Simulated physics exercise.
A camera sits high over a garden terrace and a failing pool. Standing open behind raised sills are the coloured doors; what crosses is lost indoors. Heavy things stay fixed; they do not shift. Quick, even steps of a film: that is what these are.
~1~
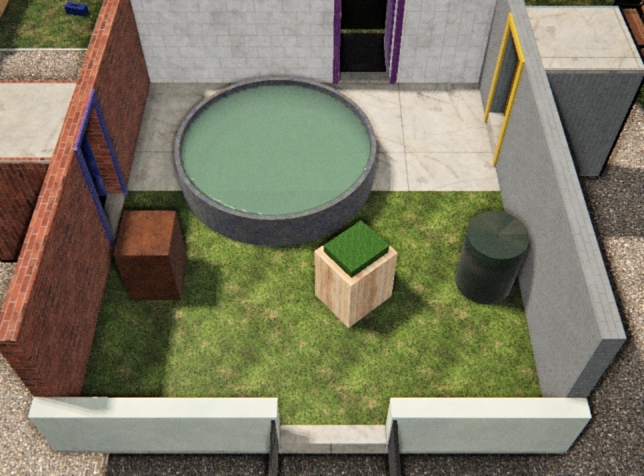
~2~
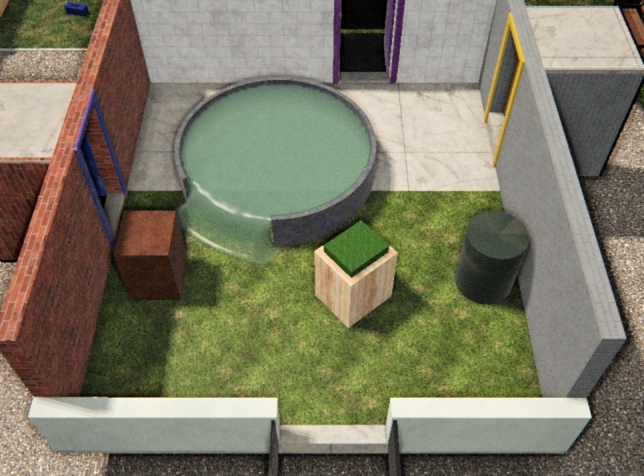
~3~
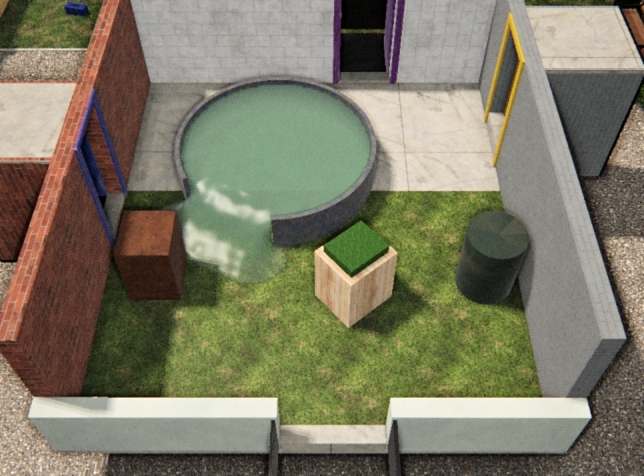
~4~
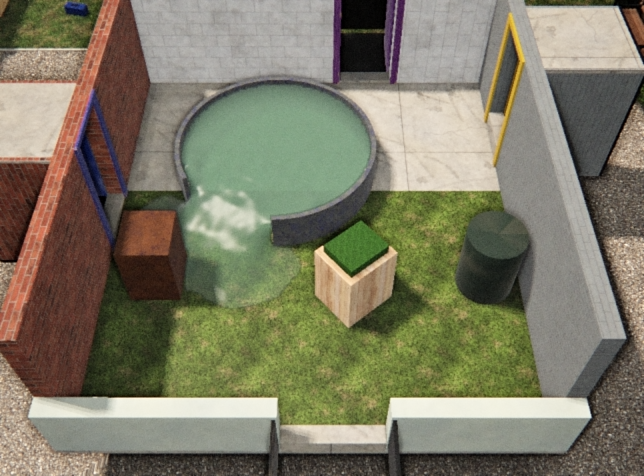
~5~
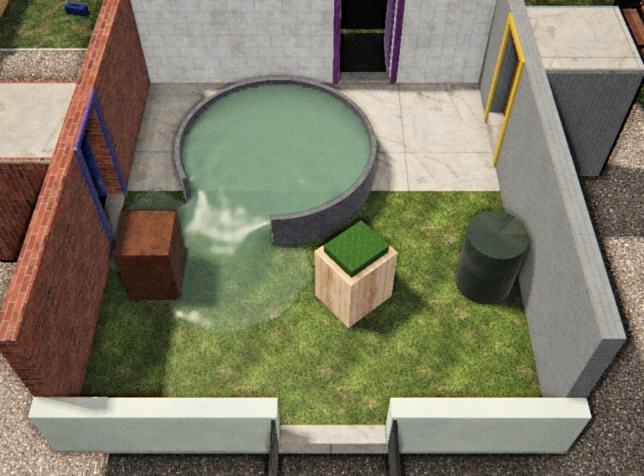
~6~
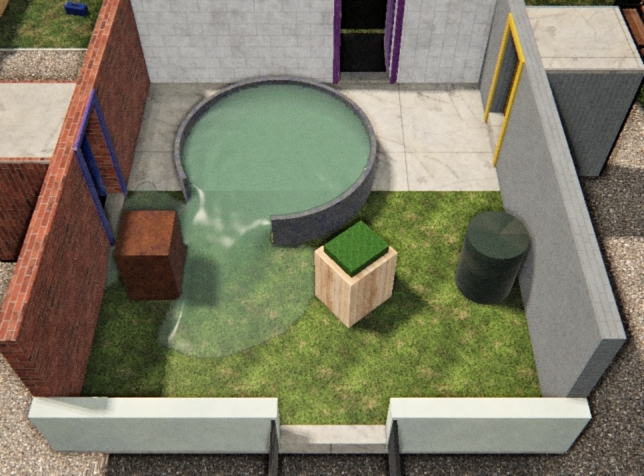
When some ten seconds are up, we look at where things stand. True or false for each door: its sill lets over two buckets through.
The blue door true; the yellow door false; the purple door false.
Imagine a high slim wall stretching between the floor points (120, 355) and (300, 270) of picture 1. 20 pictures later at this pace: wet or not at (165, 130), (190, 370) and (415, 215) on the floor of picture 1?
Submerged, submerged, then submerged.
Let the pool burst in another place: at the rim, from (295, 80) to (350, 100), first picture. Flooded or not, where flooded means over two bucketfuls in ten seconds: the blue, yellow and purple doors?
Blue door: Below, yellow door: Below, purple door: Above.
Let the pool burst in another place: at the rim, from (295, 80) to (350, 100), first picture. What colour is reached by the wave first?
The door marked purple, I reckon.
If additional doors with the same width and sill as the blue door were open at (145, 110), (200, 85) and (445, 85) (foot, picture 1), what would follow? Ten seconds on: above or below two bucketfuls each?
Below, below, below.
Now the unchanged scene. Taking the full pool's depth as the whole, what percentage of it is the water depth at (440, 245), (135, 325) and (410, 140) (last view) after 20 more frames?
About 0 per cent, then 30 per cent, then 0 per cent.
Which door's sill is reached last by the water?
Answer is the door marked yellow.
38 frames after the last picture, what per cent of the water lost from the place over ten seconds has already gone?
Share gone: About 60 %.
A moment on, water covers 25 % of the floor; the blue door under two buckets in, the yellow door not reached, the purple door not reached.
Next, water covers 35 % of the floor; the blue door over two buckets in, the yellow door not reached, the purple door not reached.
Then, water covers 50 % of the floor; the blue door far over two buckets in, the yellow door not reached, the purple door not reached.
Later, water covers 70 % of the floor; the blue door far over two buckets in, the yellow door not reached, the purple door not reached.
In the end, water covers 95 % of the floor; the blue door far over two buckets in, the yellow door wet at the sill, nothing in, the purple door wet at the sill, nothing in.
